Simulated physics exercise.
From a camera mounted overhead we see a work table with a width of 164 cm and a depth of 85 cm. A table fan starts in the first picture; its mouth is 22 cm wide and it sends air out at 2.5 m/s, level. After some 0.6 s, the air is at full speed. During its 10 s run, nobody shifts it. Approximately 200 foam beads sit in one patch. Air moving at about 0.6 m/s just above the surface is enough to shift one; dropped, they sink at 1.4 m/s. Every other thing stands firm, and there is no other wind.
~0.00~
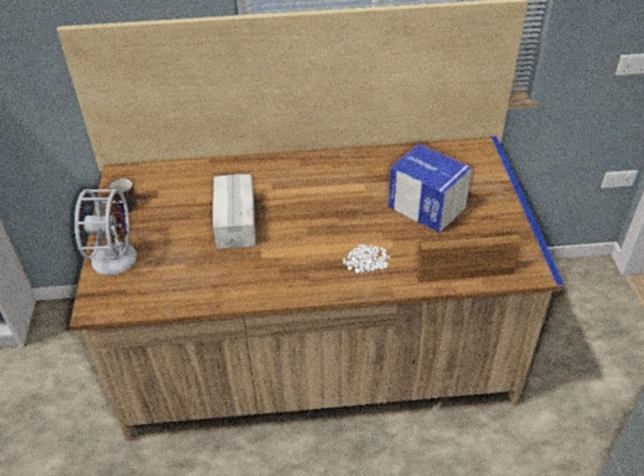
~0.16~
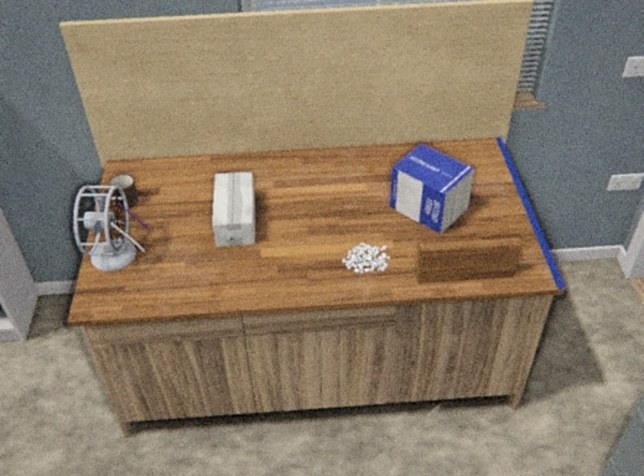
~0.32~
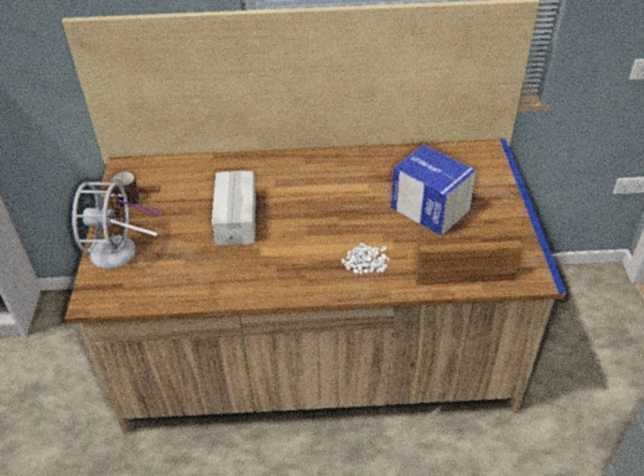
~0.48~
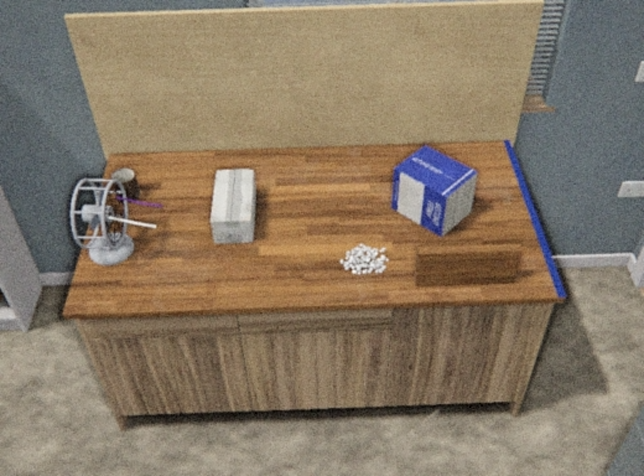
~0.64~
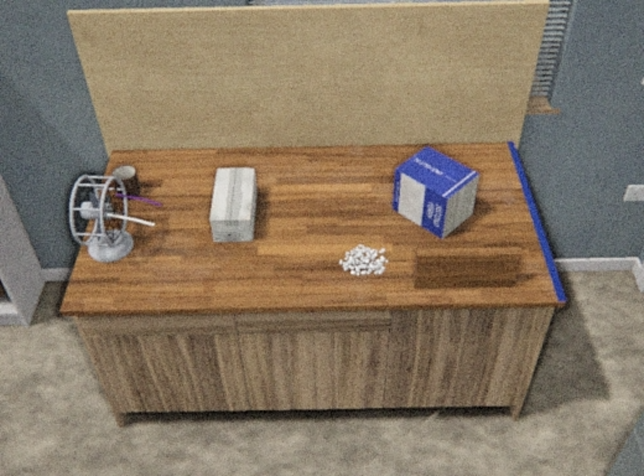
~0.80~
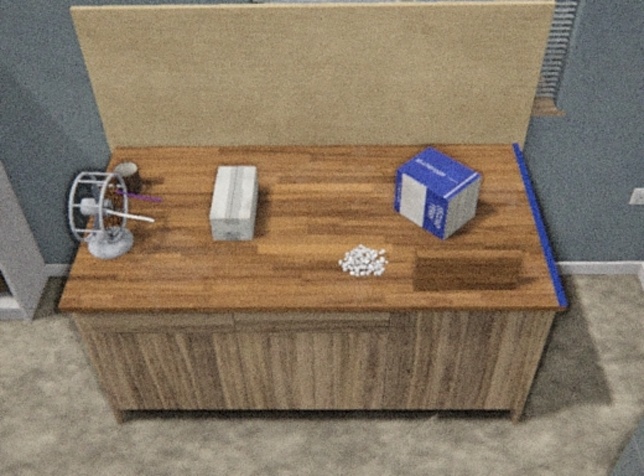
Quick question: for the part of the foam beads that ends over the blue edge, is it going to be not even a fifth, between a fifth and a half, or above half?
The share passes the halfway mark.
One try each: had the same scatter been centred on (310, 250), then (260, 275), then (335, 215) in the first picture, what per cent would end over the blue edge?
Going through the three spots in order, you'd get 30 percent, 10 percent and 0 percent.
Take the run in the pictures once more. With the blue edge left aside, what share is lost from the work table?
The share comes to some 30 per cent.
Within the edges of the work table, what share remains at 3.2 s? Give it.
Some 1 per cent at that time.
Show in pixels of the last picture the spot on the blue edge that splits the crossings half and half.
Roughly at pixel (555, 266).
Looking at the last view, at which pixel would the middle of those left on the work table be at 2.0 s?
(537, 264), roughly.
After 2.0 s, 24 % are over the blue edge; the middle of those still in play is near (546, 264); 26 % have settled or left.
After 3.2 s, 70 % are over the blue edge; 99 % have settled or left.
After 5.5 s, 70 % are over the blue edge; 99 % have settled or left.
After 10.0 s, at the end, 70 % are over the blue edge.
